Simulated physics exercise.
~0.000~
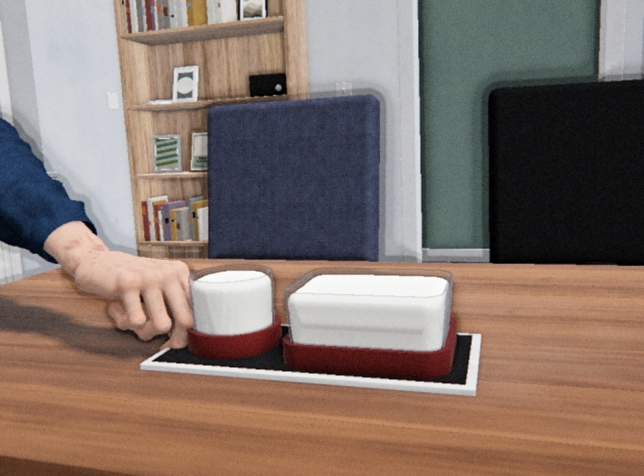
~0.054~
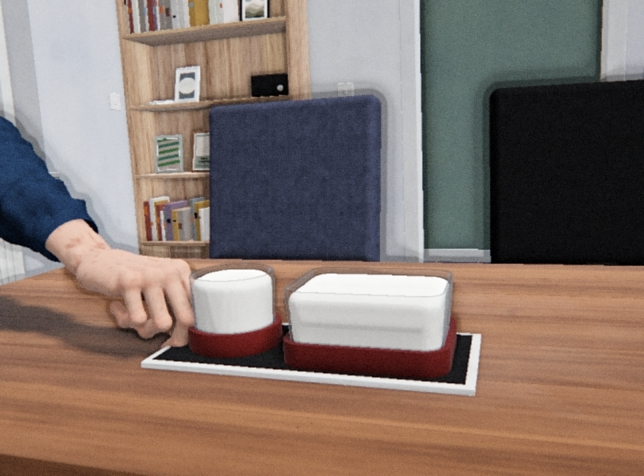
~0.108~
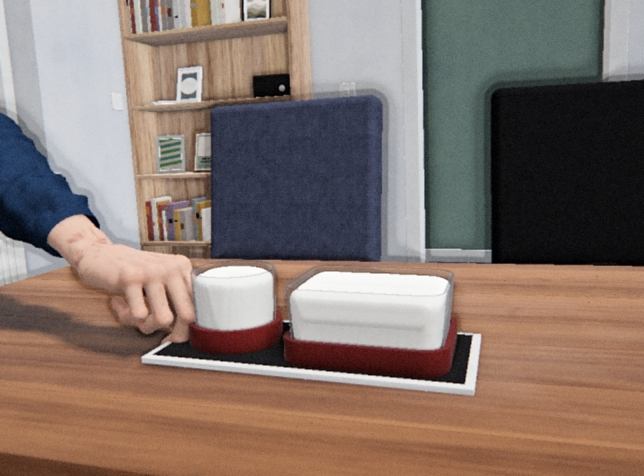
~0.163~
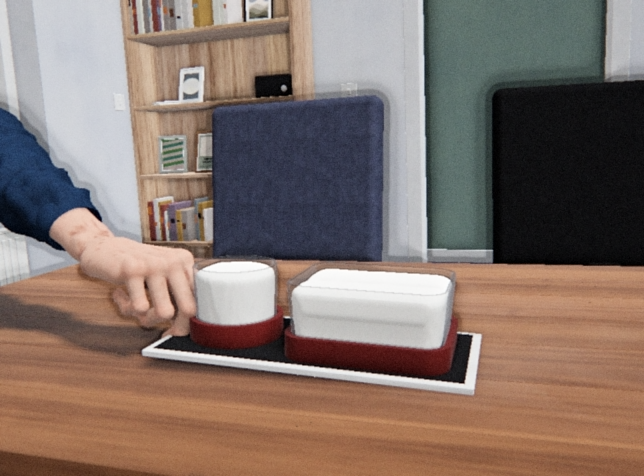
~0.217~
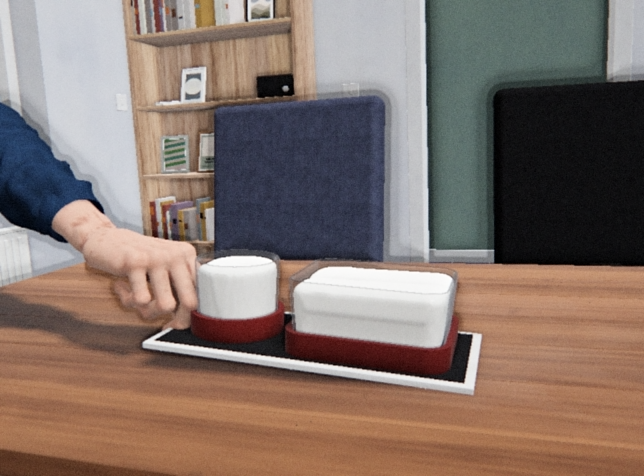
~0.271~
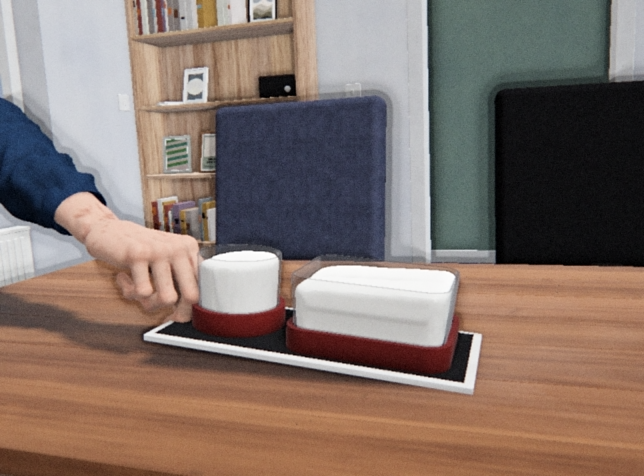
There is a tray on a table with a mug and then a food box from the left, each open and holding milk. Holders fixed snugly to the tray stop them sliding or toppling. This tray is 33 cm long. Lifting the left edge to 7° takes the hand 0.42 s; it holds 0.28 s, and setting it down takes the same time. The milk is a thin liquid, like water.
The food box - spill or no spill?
Spill.
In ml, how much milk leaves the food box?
About 15 ml.
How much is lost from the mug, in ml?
Measured volume: Approx. 0 ml.
Then, 0.55 s in, the slope is 7°; losses from the left are 0, 13 ml.
Then, 0.82 s in, the slope is 6°; losses from the left are 0, 14 ml.
Then, 1.09 s in, the slope is 0°; losses from the left are 0, 14 ml.
Then, 1.37 s in, the slope is 0°; losses from the left are 0, 14 ml.
Finally, losses from the left are 0, 14 ml.
